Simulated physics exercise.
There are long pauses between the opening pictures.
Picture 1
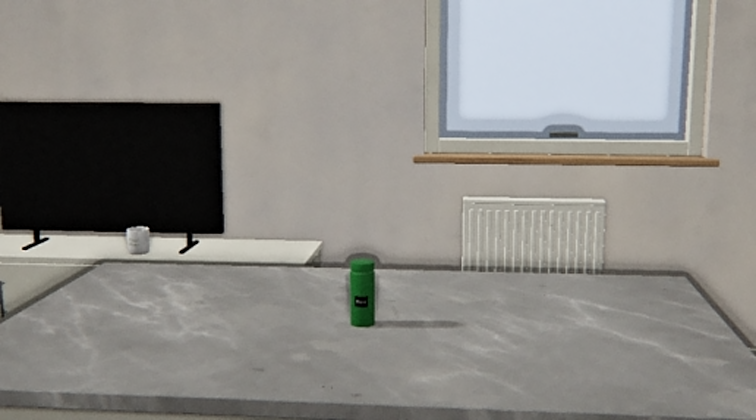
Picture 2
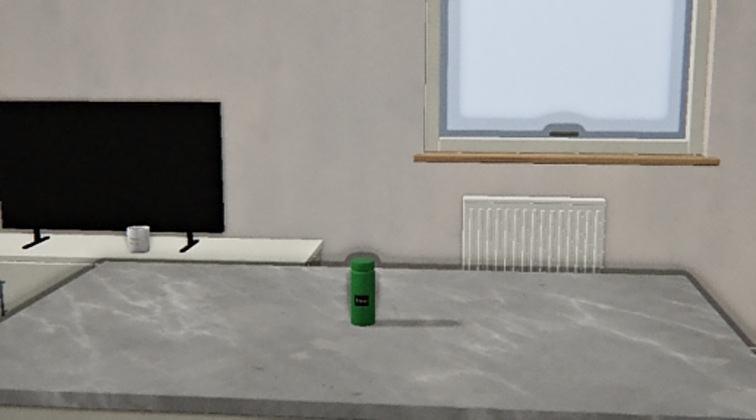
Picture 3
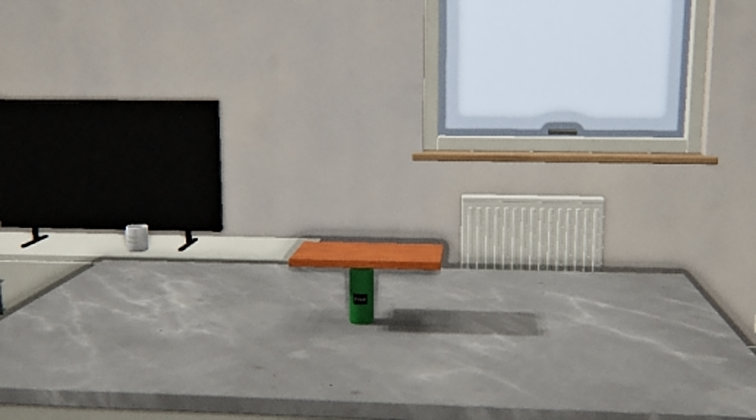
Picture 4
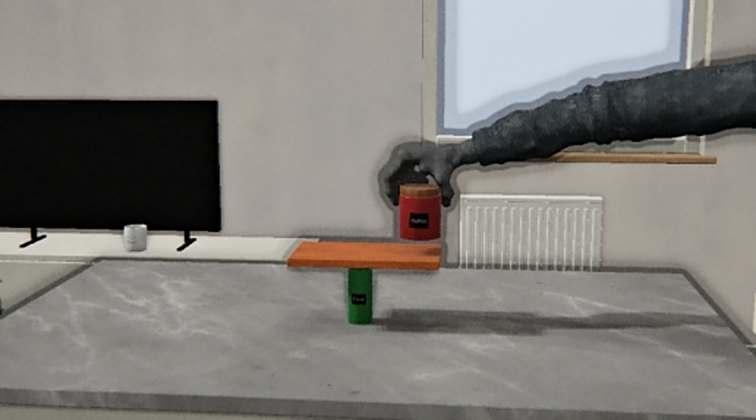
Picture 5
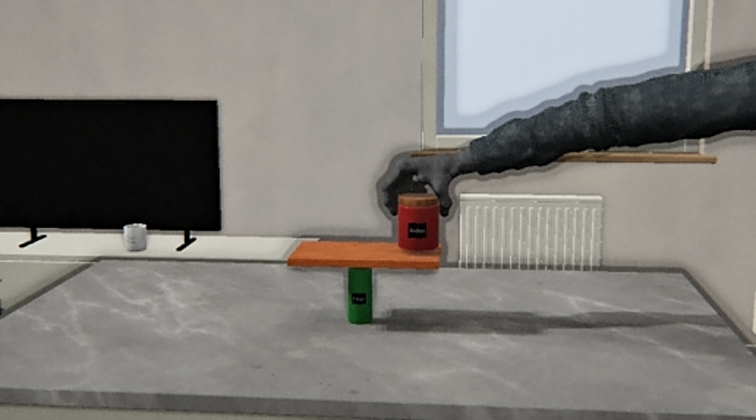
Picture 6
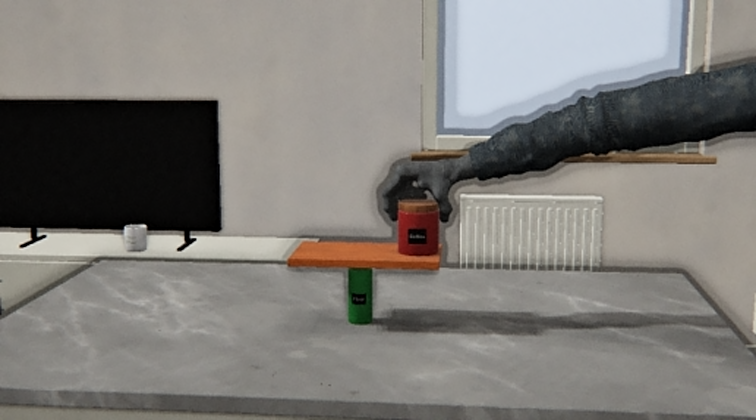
A green shaker stood alone on a gray countertop, then an orange board appeared balanced across its top, and a dark-sleeved arm reached in from the right and lowered a red jar onto the board's right end.
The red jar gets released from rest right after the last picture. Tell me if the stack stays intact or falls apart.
I expect it to fail to stay steady.
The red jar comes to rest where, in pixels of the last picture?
Look near (490, 305) in the final picture.
Then, 0.30 s after the last picture, red jar now fallen; orange board tipped 44° from how it was.
Then, 0.50 s after the last picture, orange board tipped 45° from how it was; green shaker tipped 6° from how it was.
Then, 0.70 s after the last picture, green shaker and orange board now fallen.
At rest, fallen, green shaker, orange board and red jar. Seen from the same camera at the end, red jar near (491, 305). The stack loses its balance.
